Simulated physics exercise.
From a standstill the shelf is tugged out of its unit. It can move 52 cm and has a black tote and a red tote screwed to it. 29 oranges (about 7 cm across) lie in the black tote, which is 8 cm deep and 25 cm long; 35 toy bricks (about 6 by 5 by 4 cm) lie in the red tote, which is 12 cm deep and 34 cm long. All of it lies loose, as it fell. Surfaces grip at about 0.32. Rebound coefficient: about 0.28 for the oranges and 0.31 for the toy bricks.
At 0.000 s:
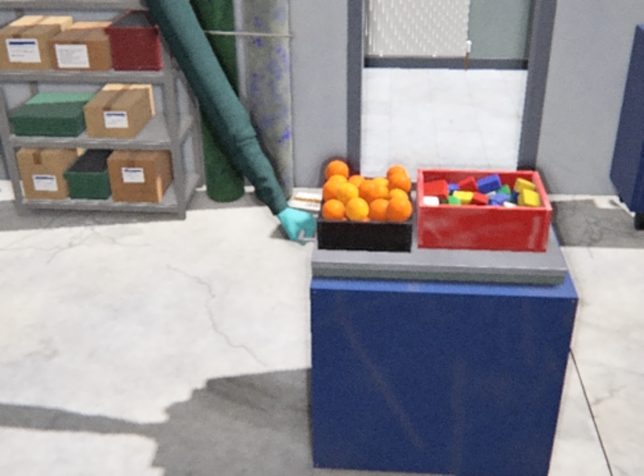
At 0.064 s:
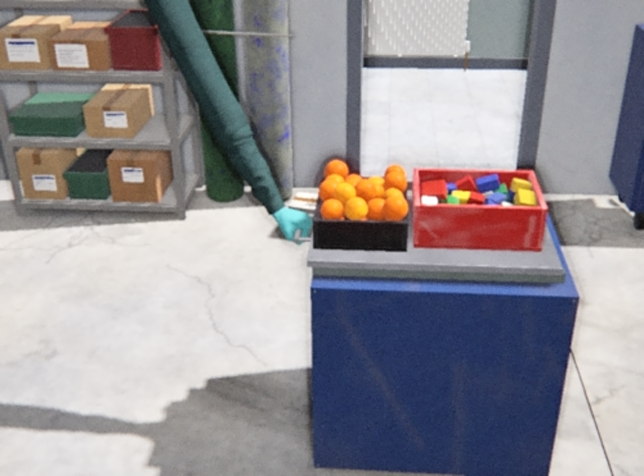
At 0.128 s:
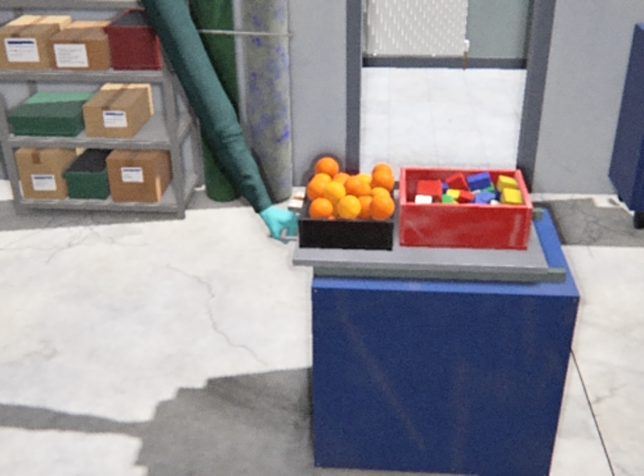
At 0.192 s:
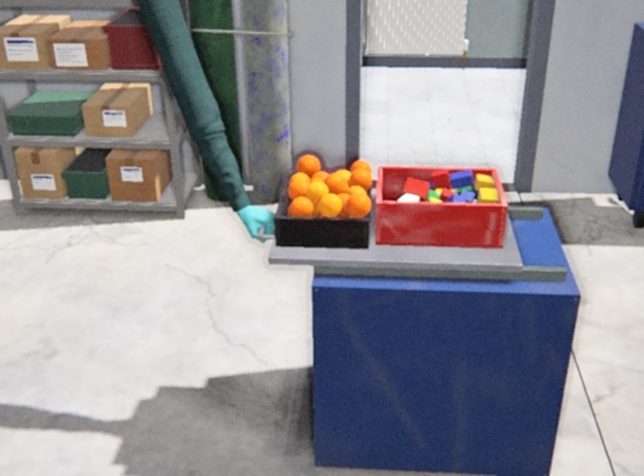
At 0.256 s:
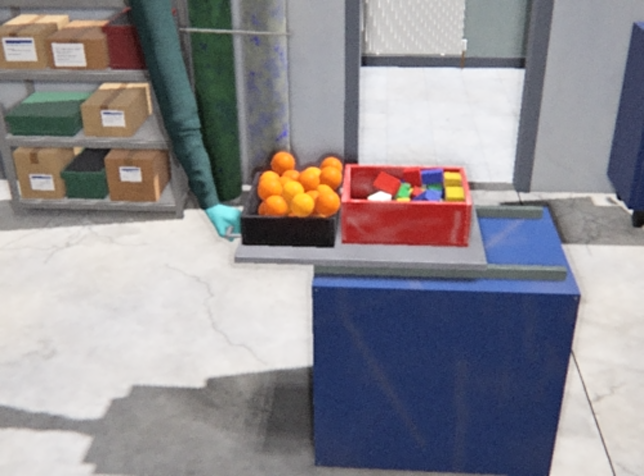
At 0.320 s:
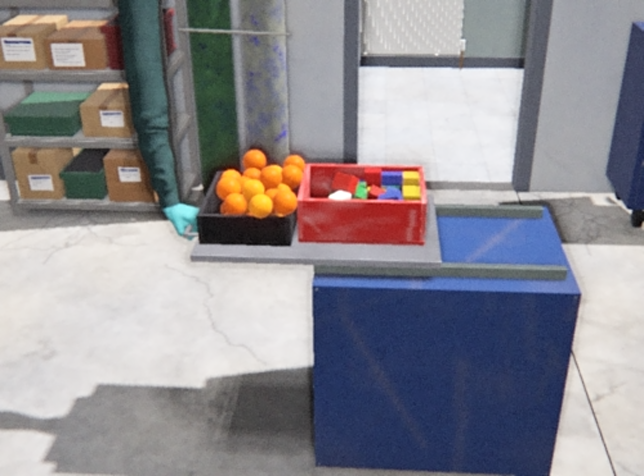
A grey shelf carrying a black tote of oranges and a red tote of colourful toy bricks slides left out of its blue unit, slowly at first, then farther, as a green arm with a teal hand pulls its left end.
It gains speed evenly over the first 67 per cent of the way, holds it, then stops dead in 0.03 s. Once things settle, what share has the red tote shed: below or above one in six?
The red tote loses less than a sixth of its toy bricks.
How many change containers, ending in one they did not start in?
Some 0 pieces.
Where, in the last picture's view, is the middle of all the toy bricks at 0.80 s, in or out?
At about (302, 202).
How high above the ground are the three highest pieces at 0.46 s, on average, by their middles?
Roughly 92 cm.
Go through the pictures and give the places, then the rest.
In the first frame (places track the rim corner closest to us here; the camera moves round a little), red tote (547, 209); black tote (408, 223); 0 cm pulled; all still inside.
In the second frame, red tote (542, 208); black tote (403, 222); 1 cm pulled.
In the third frame, red tote (528, 206); black tote (389, 221); 6 cm pulled.
In the fourth frame, red tote (503, 205); black tote (365, 219); 13 cm pulled.
In the fifth frame, red tote (467, 203); black tote (330, 218); 23 cm pulled.
In the sixth frame, red tote (422, 202); black tote (286, 217); 36 cm pulled; all still inside.
After 0.38 s, end of travel.
After 0.46 s, the black tote is down by 3 of 29 and the red tote has all 35.
After 0.58 s, the black tote is down by 11 of 29 and the red tote has all 35.
After 0.80 s, the black tote is down by 12 of 29 and the red tote has all 35.
Outcome (at 1.23 s), the black tote is down by 12 of 29 and the red tote has all 35. Asked share, 0 of 35, 0 per cent.
